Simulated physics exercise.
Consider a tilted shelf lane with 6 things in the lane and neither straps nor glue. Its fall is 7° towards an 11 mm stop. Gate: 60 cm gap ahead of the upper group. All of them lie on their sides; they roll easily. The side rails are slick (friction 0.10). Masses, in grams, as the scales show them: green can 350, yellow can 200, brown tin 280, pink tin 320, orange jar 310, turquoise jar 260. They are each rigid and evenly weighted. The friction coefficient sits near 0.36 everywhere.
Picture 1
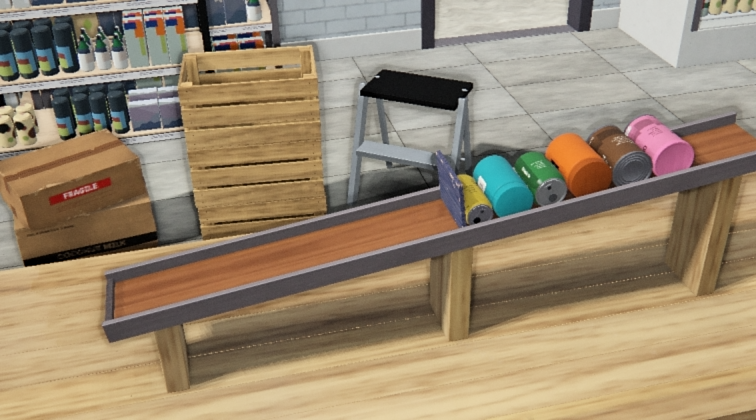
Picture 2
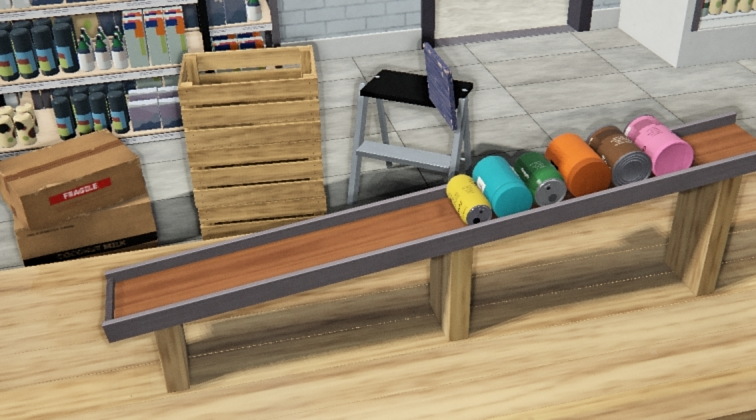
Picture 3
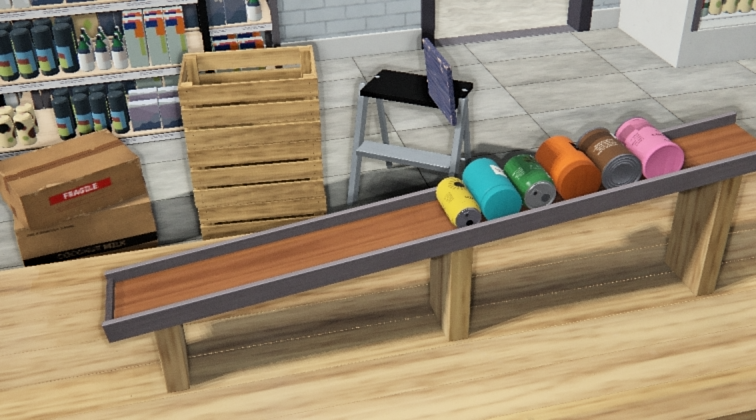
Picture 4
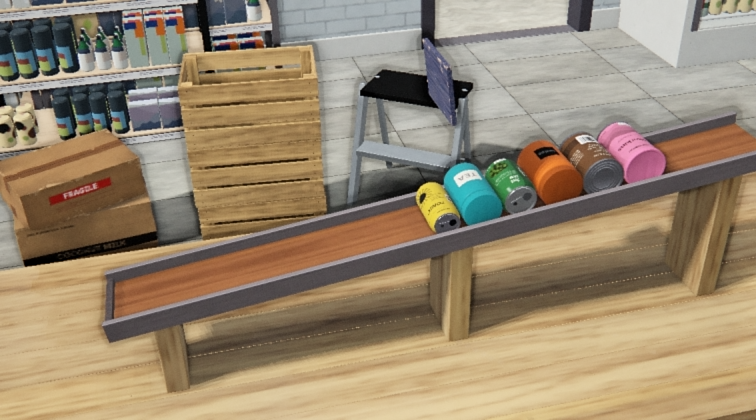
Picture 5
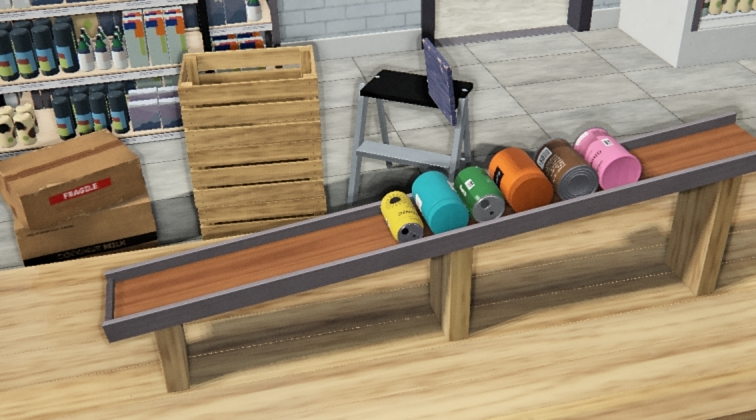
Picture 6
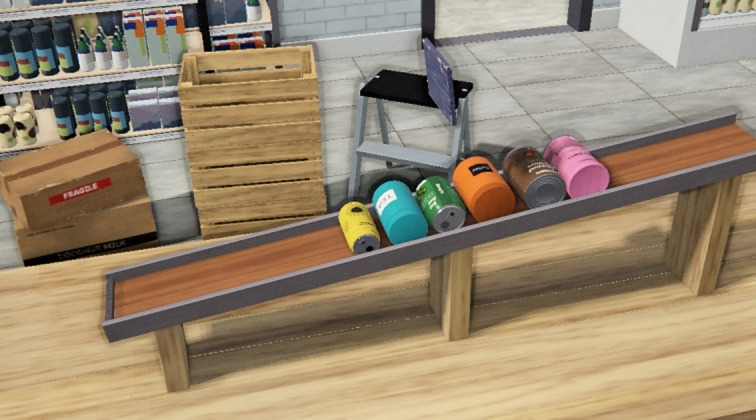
In a shop, a blue gate lifting off a sloping wooden ramp and six colourful containers rolling leftward together, yellow foremost.
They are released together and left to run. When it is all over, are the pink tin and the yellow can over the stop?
At the end, the pink tin is held; the yellow can gets out.
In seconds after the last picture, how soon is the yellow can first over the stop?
I'd put it at some 0.6 s.
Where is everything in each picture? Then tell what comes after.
The first picture shows gate shut; pink tin (657, 146); yellow can (470, 200).
The second picture shows leader 60 cm from the stop; orange jar (578, 166); turquoise jar (502, 188).
The third picture shows leader 58 cm from the stop; green can (529, 181); brown tin (608, 159).
The fourth picture shows leader 54 cm from the stop; yellow can (438, 208); orange jar (550, 174).
The fifth picture shows leader 48 cm from the stop; yellow can (402, 218); green can (479, 194).
The sixth picture shows leader 40 cm from the stop; pink tin (575, 168); yellow can (359, 229).
Then, 0.40 s on from there, leader 13 cm from the stop; yellow can near (205, 269); pink tin near (452, 199).
Then, 0.80 s on from there, yellow can and turquoise jar now over the stop; pink tin near (260, 249).
Then, 1.40 s on from there, green can and orange jar now over the stop; pink tin near (182, 268).
In the end, over the stop, green can, yellow can, orange jar and turquoise jar; the other 2 in the lane. In the last view, pink tin near (164, 273).
